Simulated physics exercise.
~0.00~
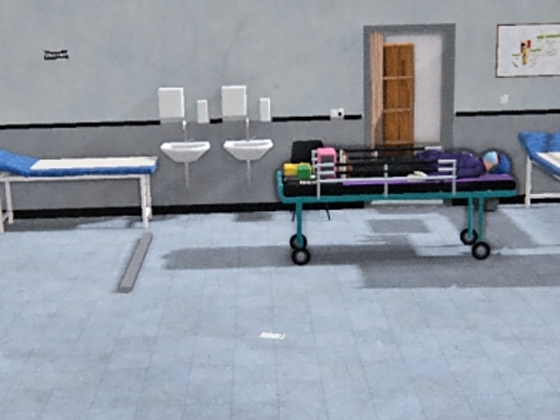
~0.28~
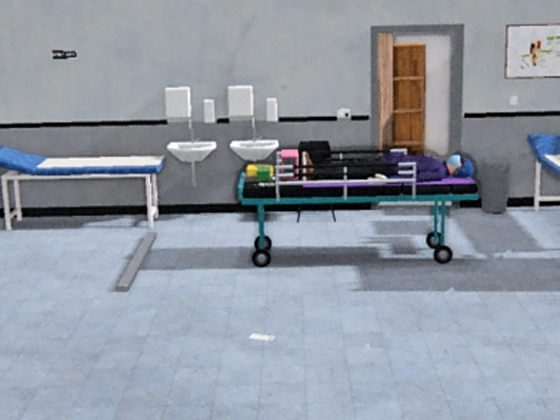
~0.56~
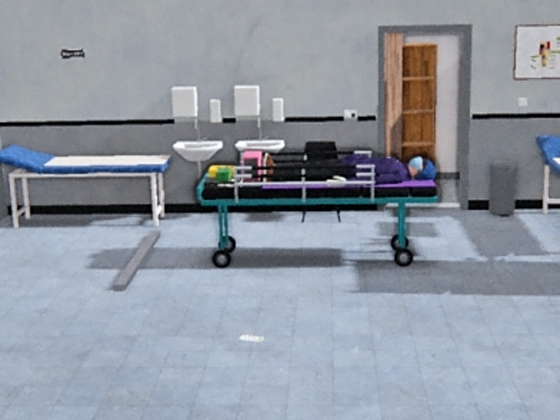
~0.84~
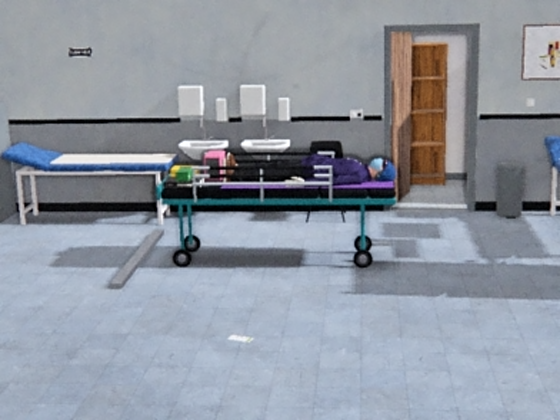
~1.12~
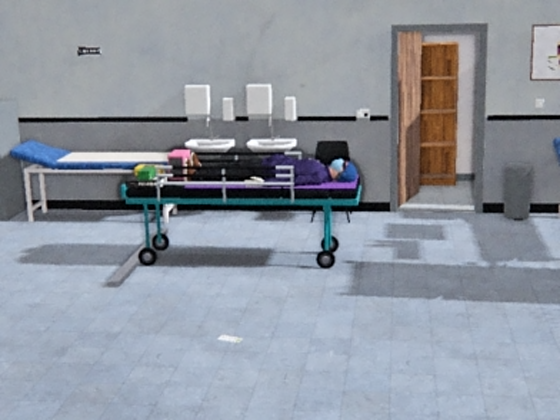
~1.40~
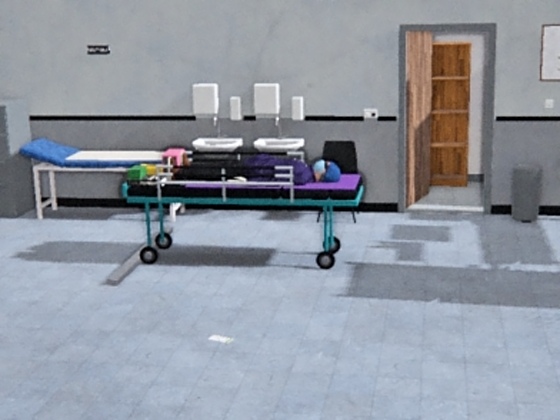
At the start, a teal-framed transfer trolley stands to the right of a grey sill on the floor, carrying a person in purple and black who lies with their head to the right. Small pink, green, yellow and dark items rest near the foot end. The trolley rolls steadily left past the wall sinks and open wooden door, while the view drifts slightly sideways. Its leading wheels reach the sill and it stops there, staying level. The body slides a little toward the foot end but stops short of it, and the loose items all remain aboard.
